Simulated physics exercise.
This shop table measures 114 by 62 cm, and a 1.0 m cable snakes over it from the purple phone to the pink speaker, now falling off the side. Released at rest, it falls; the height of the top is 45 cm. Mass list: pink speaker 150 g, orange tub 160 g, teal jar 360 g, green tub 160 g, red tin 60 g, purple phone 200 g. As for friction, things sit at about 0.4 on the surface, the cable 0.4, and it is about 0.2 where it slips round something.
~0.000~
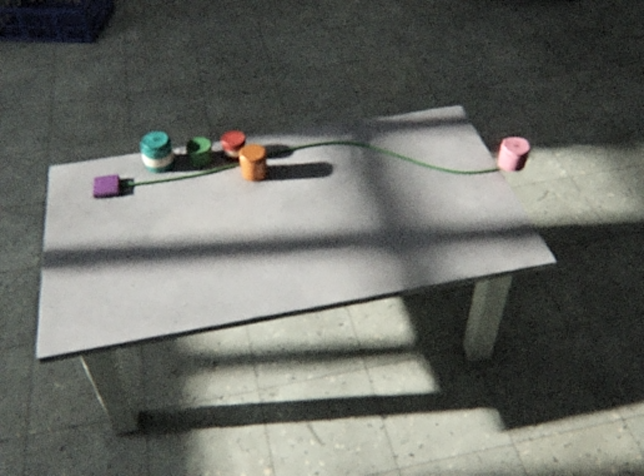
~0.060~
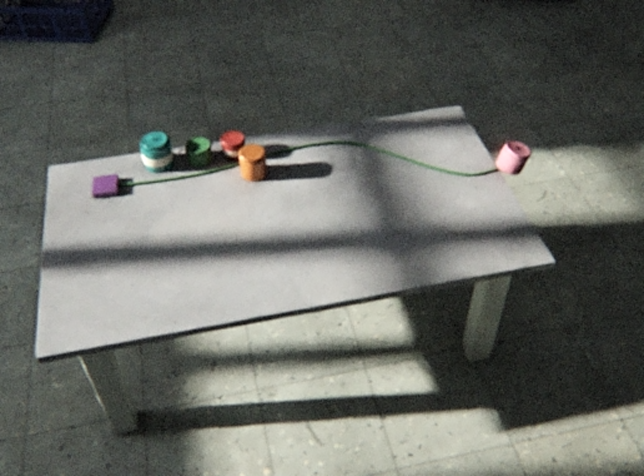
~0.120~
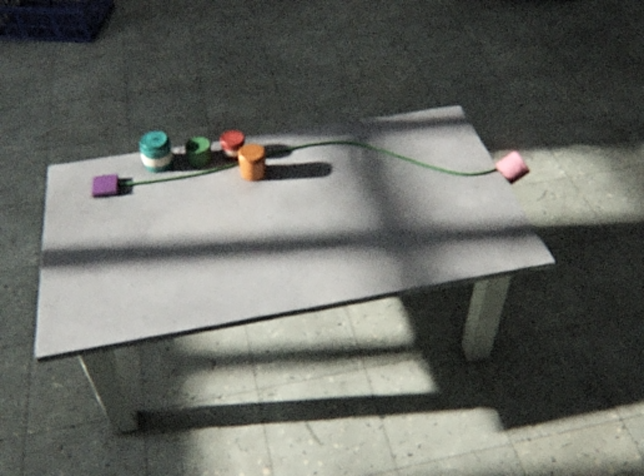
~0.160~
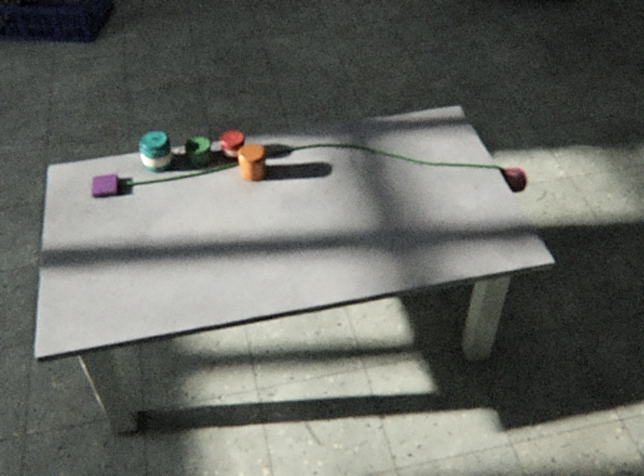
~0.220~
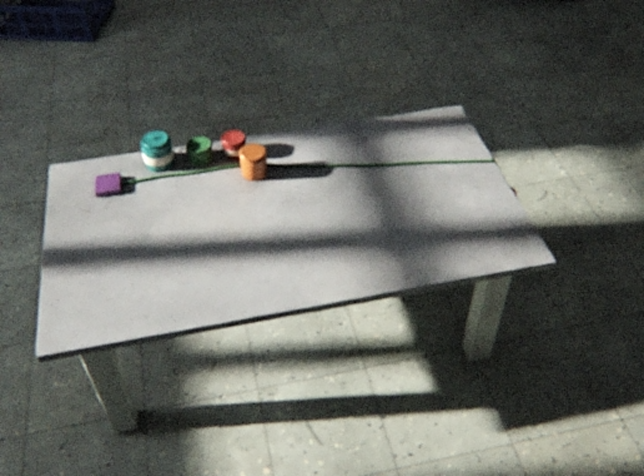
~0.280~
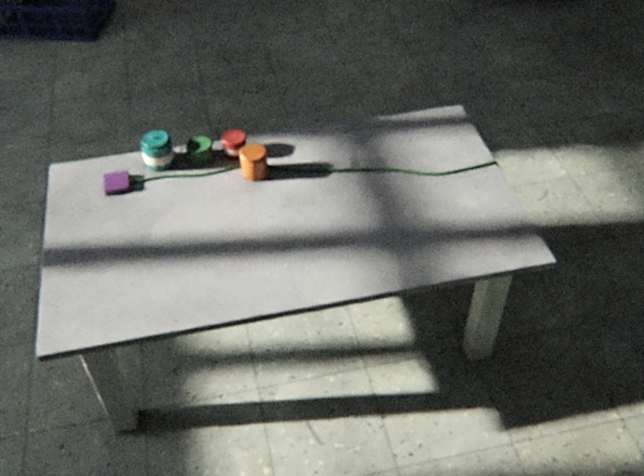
A pink speaker tipped over the right edge of a table and dropped out of sight, pulling its green cable straight and tugging the purple phone slightly right, while the tubs and jar stayed put.
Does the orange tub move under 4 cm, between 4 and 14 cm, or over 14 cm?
It relocates scarcely.
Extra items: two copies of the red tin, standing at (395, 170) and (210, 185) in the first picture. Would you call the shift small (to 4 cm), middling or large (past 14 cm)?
Slight, then slight.
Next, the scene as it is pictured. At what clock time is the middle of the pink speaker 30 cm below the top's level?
Clock time: Not at all.
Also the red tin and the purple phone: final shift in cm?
About: Red tin 0 cm, purple phone 6 cm.
By 0.5 s, the cable's tail end at (138, 181); pink speaker over the edge, purple phone 4 cm off its start.
By 0.7 s, the cable's tail end at (143, 180); purple phone 6 cm off its start, pink speaker over the edge.
By 1.0 s, the cable's tail end at (147, 180); purple phone 7 cm off its start at (133, 178), pink speaker over the edge.
By 1.2 s, the cable's tail end at (148, 179); pink speaker over the edge, purple phone 7 cm off its start.
By 2.4 s, the cable's tail end at (148, 179); orange tub 0 cm off its start at (253, 152), purple phone 7 cm off its start at (133, 178), pink speaker over the edge.
